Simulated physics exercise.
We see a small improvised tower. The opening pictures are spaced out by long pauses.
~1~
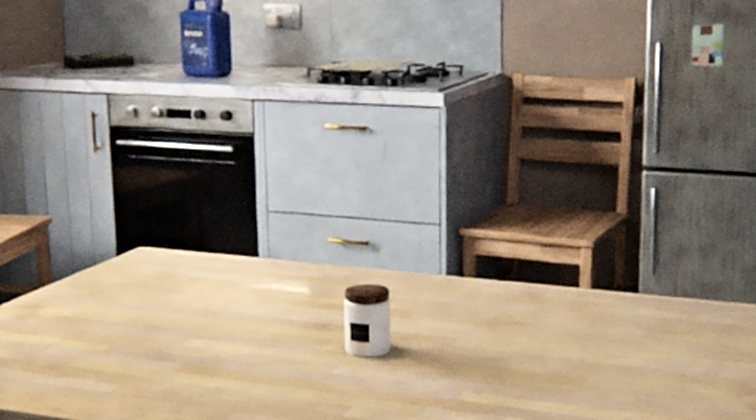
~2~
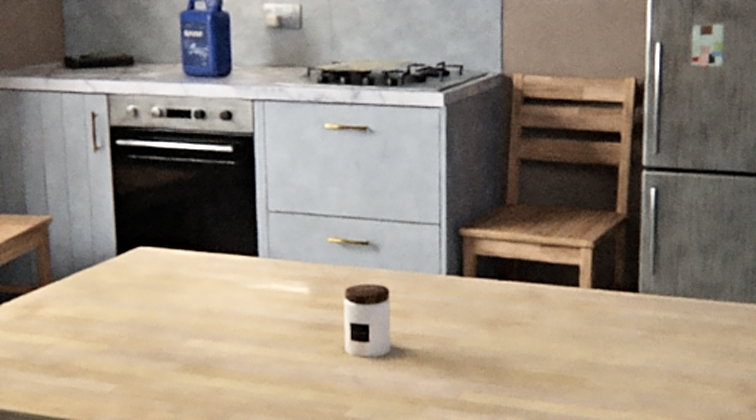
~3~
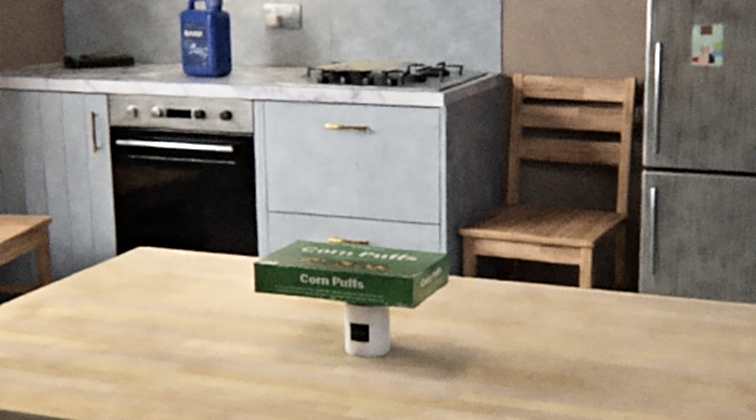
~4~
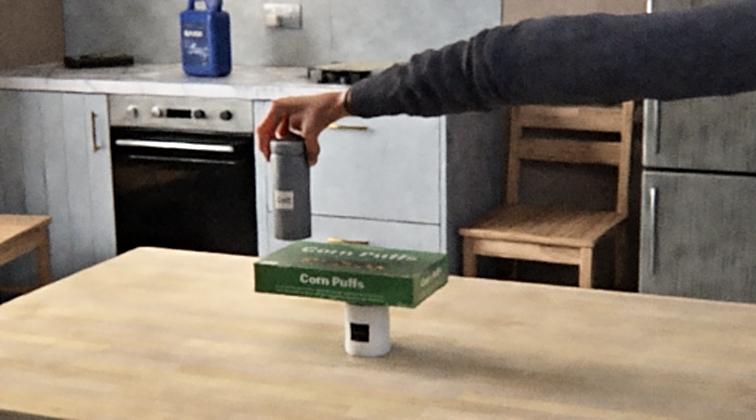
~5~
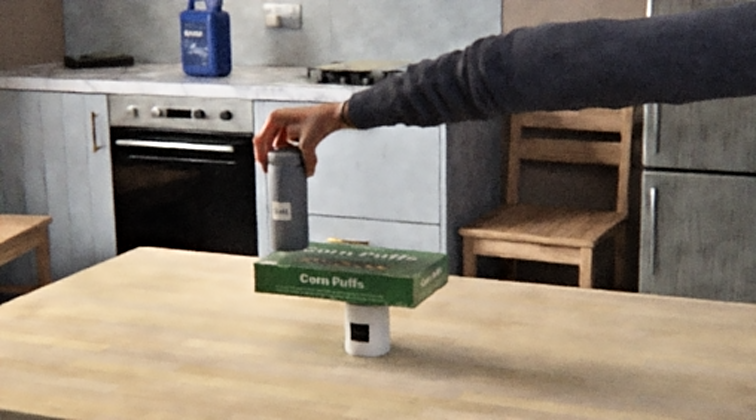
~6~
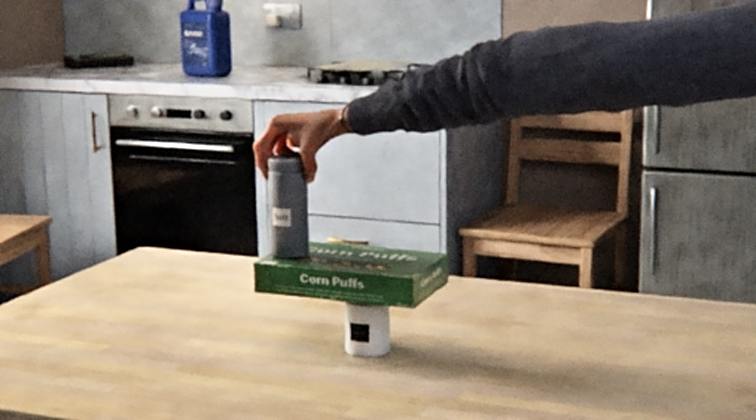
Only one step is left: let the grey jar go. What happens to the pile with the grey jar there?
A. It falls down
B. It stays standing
A, it falls down.
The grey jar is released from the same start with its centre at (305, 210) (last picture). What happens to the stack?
Topples.
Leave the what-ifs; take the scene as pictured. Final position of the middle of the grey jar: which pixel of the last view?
It finishes at about (206, 315).
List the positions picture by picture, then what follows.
The last thing is not in view yet; white jar (367, 320), in the first frame.
The last thing is not in view yet; white jar (367, 320), in the second frame.
The last thing is not in view yet; white jar (367, 320), in the third frame.
Coming down; grey jar (291, 189); white jar (367, 320), in the fourth frame.
Coming down; grey jar (289, 200); white jar (367, 320), in the fifth frame.
In place under the hand; grey jar (289, 206); white jar (367, 320), in the sixth frame.
Then, 0.30 s later than the last frame, grey jar now fallen; green packet tilted by 32°.
Then, 0.40 s later than the last frame, green packet tilted by 54°.
Then, 0.60 s later than the last frame, green packet tilted by 37°.
When it is over, fallen, grey jar; moved from the start, green packet; white jar as before. End places, in pixels of the last picture, grey jar near (206, 314). The stack comes apart.
